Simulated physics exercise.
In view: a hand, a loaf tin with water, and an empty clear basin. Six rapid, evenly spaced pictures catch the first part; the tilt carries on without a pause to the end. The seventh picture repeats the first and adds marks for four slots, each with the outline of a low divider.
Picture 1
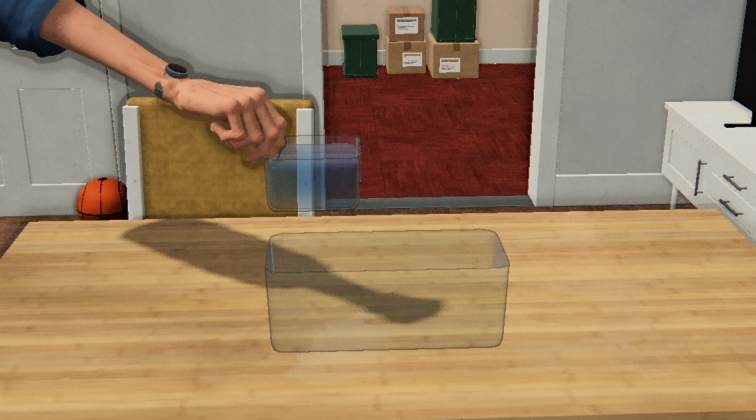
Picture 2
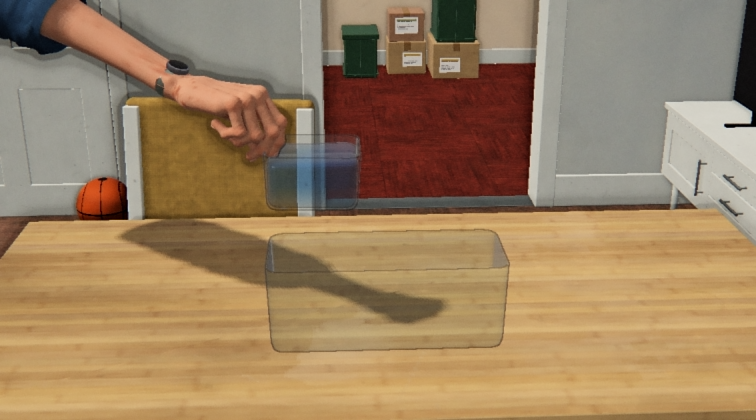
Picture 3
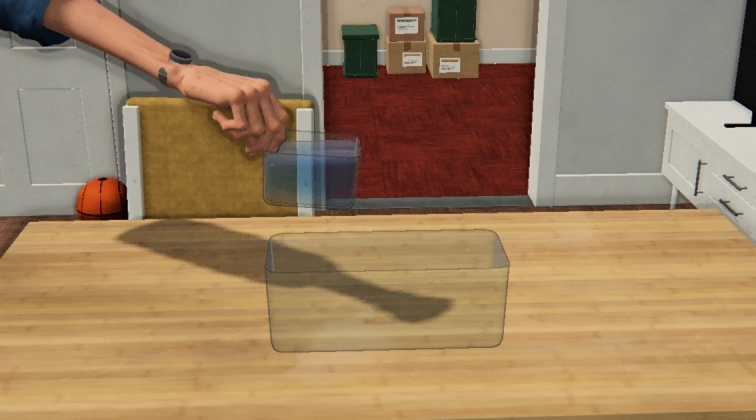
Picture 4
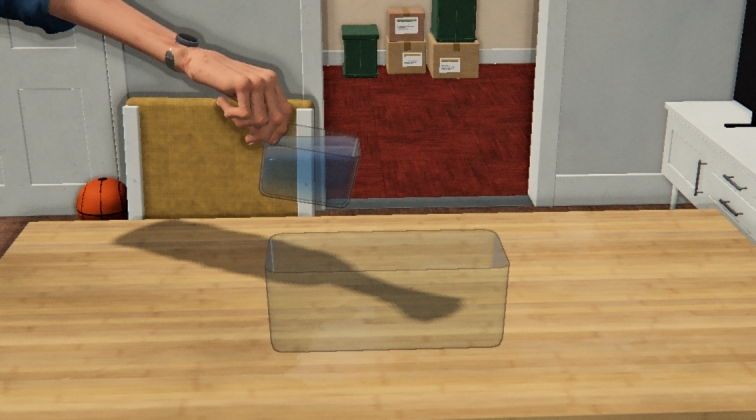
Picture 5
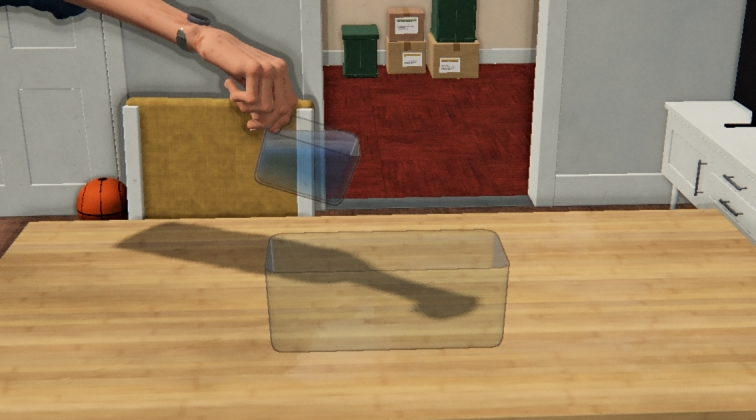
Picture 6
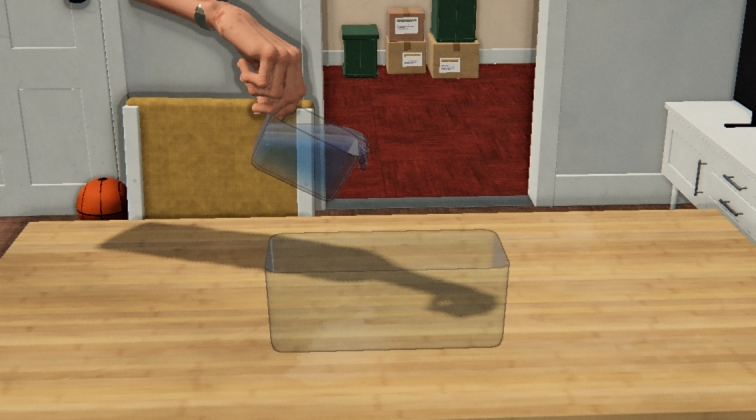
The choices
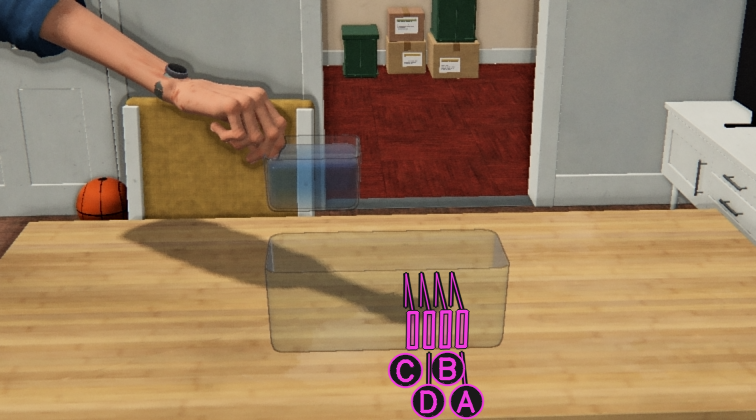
In the video, a hand holds a clear container of blue-tinted water above an empty clear basin on a wooden table, keeps it upright at first, then gradually tilts it to the right until water just passes over its lip.
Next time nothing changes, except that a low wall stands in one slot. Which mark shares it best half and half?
The best place is B.
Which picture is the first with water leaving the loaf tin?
In picture 5.
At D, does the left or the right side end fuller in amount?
The right side.
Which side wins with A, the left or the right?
The left side.
On the marked copy, A at (461, 352); B at (445, 353); C at (412, 353); D at (429, 353).
Choosing A, about 84 % ends left of the wall and 12 % right of it; 4 % is lost outside.
Choosing B, about 50 % ends left of the wall and 46 % right of it; 4 % is lost outside.
Choosing C, about 9 % ends left of the wall and 88 % right of it; 3 % is lost outside.
Choosing D, about 25 % ends left of the wall and 71 % right of it; 4 % is lost outside.
